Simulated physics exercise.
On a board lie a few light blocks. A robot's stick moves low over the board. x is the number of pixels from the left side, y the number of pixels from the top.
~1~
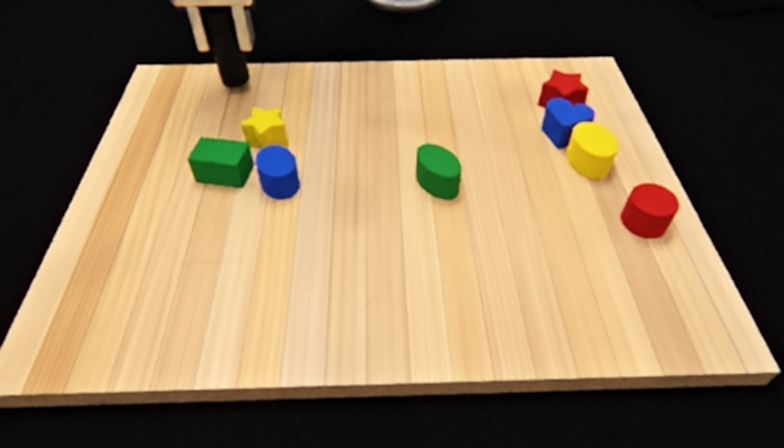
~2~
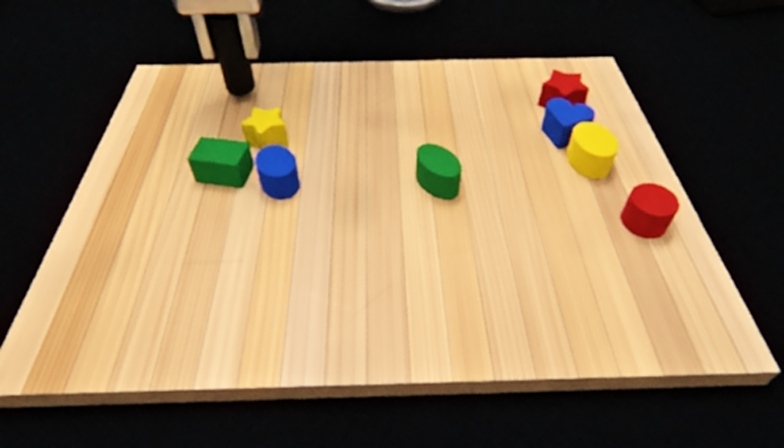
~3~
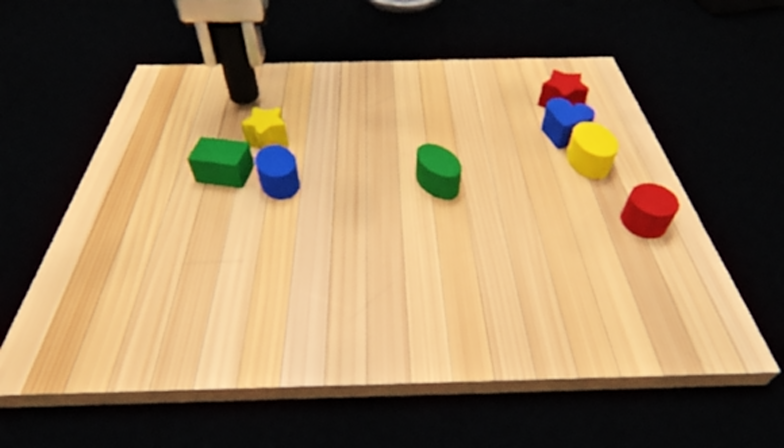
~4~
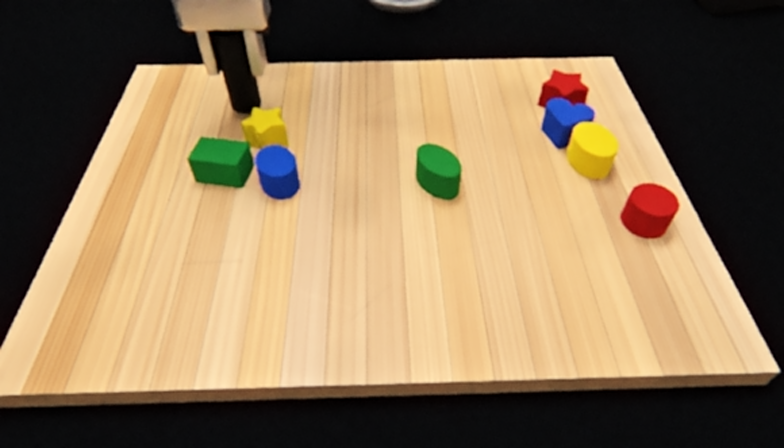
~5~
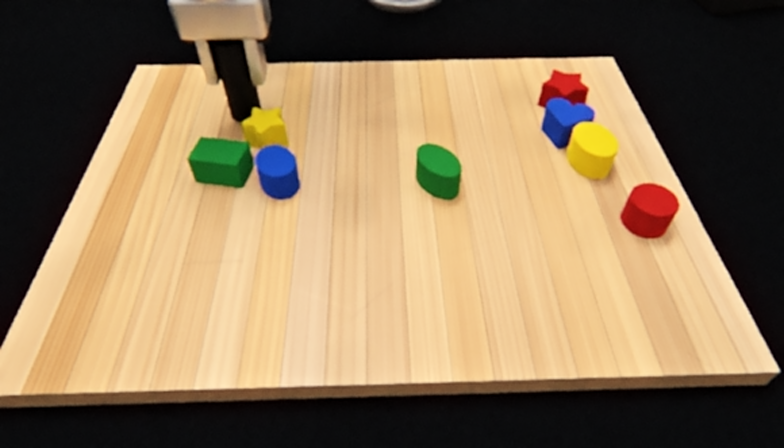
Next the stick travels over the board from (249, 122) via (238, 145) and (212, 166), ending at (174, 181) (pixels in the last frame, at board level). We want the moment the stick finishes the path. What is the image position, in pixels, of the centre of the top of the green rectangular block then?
I predict (205, 169).
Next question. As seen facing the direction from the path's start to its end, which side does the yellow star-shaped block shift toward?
Left-hand side.
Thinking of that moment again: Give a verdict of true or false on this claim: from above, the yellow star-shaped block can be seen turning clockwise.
That is false.
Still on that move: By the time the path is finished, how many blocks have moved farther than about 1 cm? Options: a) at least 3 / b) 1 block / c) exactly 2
c (exactly 2)
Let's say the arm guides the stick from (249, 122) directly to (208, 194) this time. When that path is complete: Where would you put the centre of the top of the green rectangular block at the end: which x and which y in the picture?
The spot you're after is about (203, 196) in the image.
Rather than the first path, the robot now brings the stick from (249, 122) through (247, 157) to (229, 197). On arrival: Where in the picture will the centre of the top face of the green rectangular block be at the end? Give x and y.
Near (184, 177).
On the path given first. One third of the way, stick at (235, 138); yellow star-shaped block at (268, 128), turned 40° anticlockwise.
Two thirds of the way, stick at (208, 159); green rectangular block at (207, 166), turned 35° anticlockwise; yellow star-shaped block at (268, 128), turned 40° anticlockwise.
At the end, stick at (171, 173); green rectangular block at (205, 169), turned 40° anticlockwise; yellow star-shaped block at (268, 128), turned 40° anticlockwise; blue elliptical block in place.
